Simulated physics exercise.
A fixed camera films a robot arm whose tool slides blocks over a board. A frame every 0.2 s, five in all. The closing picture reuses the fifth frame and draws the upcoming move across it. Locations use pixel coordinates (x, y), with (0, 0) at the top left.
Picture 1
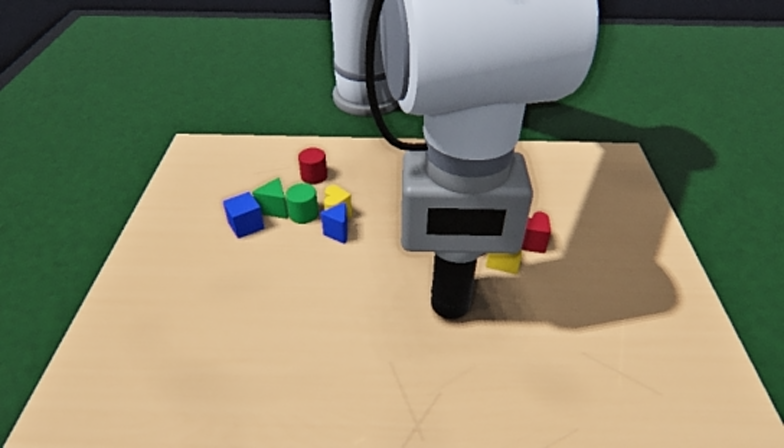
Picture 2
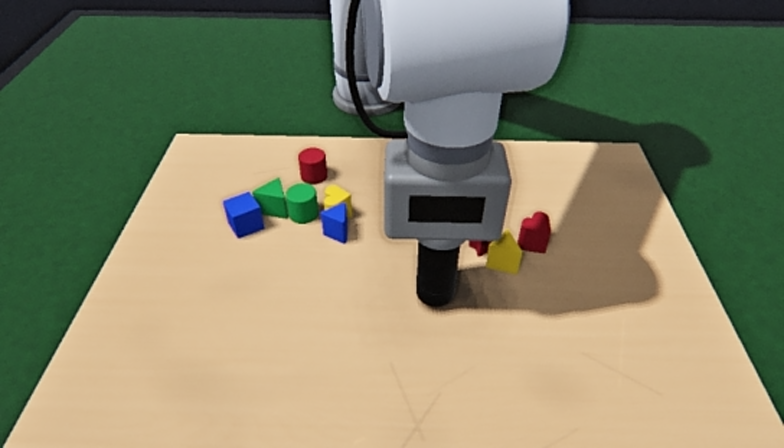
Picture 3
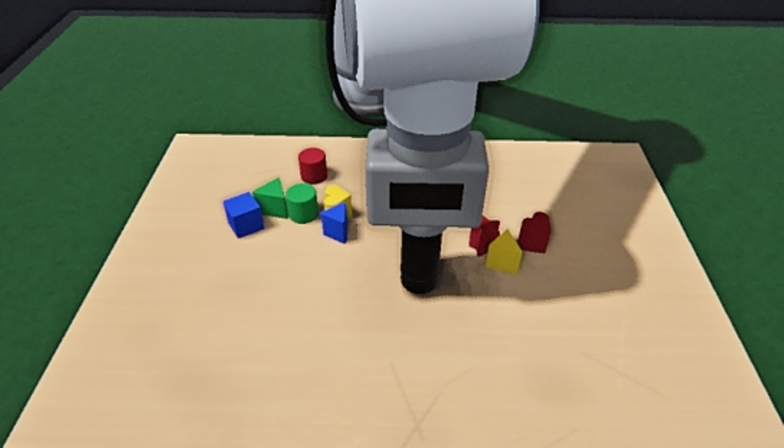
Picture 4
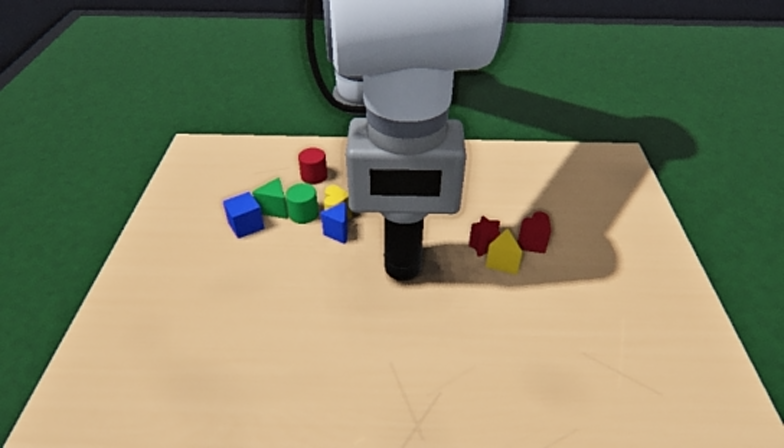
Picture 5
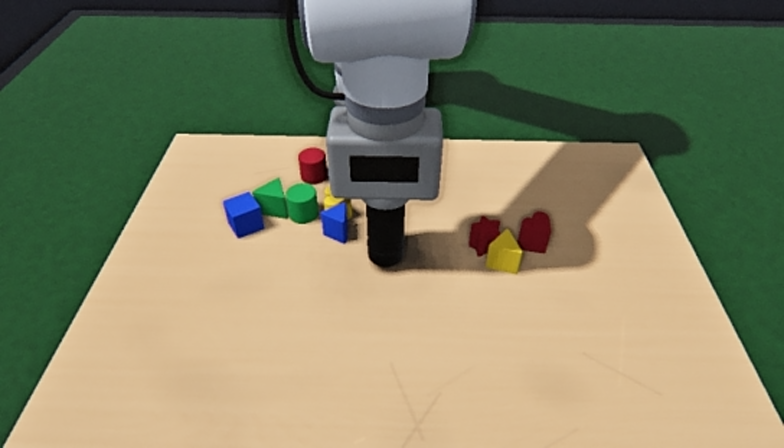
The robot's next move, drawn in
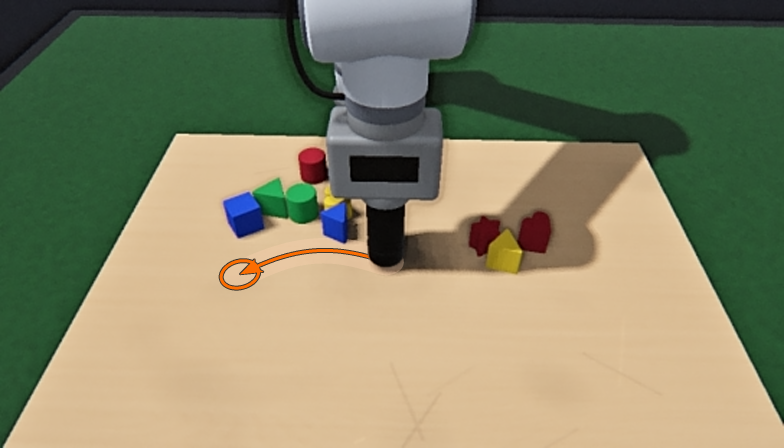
A robot arm with a black tip moved steadily left and a little back across the wooden table, nearing the blue triangle and uncovering red and yellow blocks on the right, while every block stayed still.
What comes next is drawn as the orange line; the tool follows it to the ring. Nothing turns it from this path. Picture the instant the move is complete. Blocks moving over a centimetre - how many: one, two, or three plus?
Here I'd predict a lone block moving more than 1 cm.
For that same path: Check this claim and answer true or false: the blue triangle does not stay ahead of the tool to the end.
The statement is correct.
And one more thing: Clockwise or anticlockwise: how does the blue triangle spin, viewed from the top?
Direction: Clockwise.
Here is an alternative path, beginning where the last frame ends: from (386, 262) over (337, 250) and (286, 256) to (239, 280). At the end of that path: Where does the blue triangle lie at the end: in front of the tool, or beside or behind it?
As far as I can tell, the blue triangle has dropped away to the side or behind.
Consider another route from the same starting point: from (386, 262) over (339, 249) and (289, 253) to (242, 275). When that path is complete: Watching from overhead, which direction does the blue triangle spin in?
From overhead, the rotation is clockwise.
The line goes from (386, 262) by way of (338, 251) and (288, 255) to (240, 274).
What follows on the original path. One third of the way, tool (337, 244); yellow heart block (334, 191); blue triangle (327, 207), turned 30° clockwise.
Two thirds of the way, tool (287, 249); yellow heart block (334, 191); blue triangle (322, 207), turned 70° clockwise.
At the end, tool (238, 268); green disc unmoved; yellow heart block (334, 191); blue triangle (322, 207), turned 70° clockwise.
